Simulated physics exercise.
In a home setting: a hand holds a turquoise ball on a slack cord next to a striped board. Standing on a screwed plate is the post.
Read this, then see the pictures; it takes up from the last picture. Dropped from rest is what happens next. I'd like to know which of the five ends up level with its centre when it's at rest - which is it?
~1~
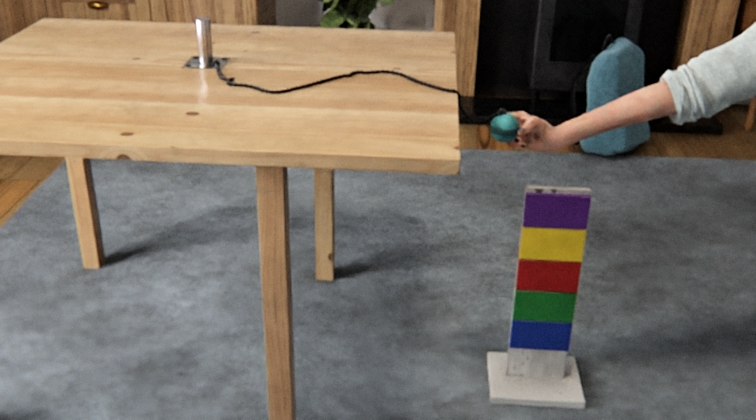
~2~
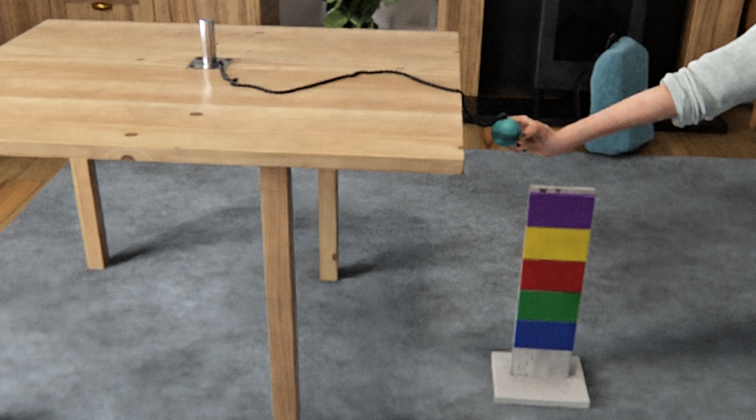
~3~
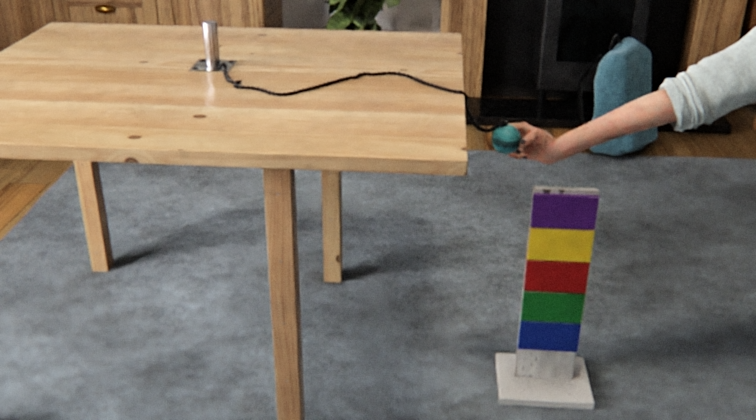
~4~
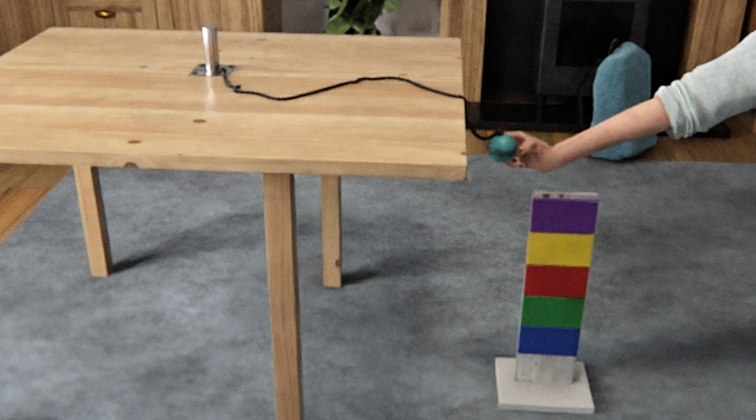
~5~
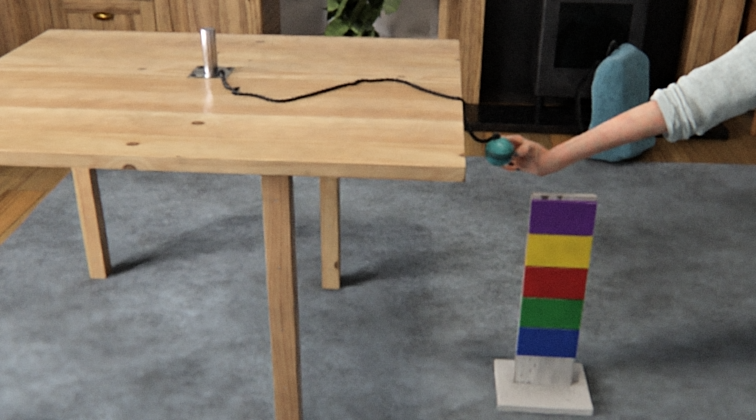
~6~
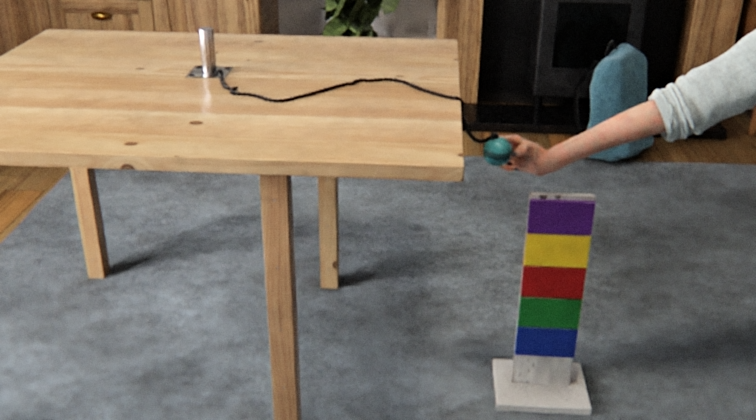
It's red.
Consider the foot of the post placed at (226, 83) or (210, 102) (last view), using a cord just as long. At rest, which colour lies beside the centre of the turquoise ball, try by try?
For the first it would be green, for the second green.
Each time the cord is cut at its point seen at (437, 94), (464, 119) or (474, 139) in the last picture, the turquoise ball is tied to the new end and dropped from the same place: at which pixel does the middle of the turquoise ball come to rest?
In order, roughly (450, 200), (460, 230) and (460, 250).
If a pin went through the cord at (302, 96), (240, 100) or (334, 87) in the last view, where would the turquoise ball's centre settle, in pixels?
Respectively (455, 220), (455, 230) and (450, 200).
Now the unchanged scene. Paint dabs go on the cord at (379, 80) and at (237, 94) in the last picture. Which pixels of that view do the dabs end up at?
The first settles around (461, 109), the second around (300, 81).
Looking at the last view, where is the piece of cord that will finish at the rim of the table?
That spot is roughly at (374, 80).
A little later, ball near (482, 268); level with red.
Next, ball near (426, 263); level with red.
Later still, ball near (465, 274); level with red.
When it is over, ball near (454, 275); level with red. The red one.
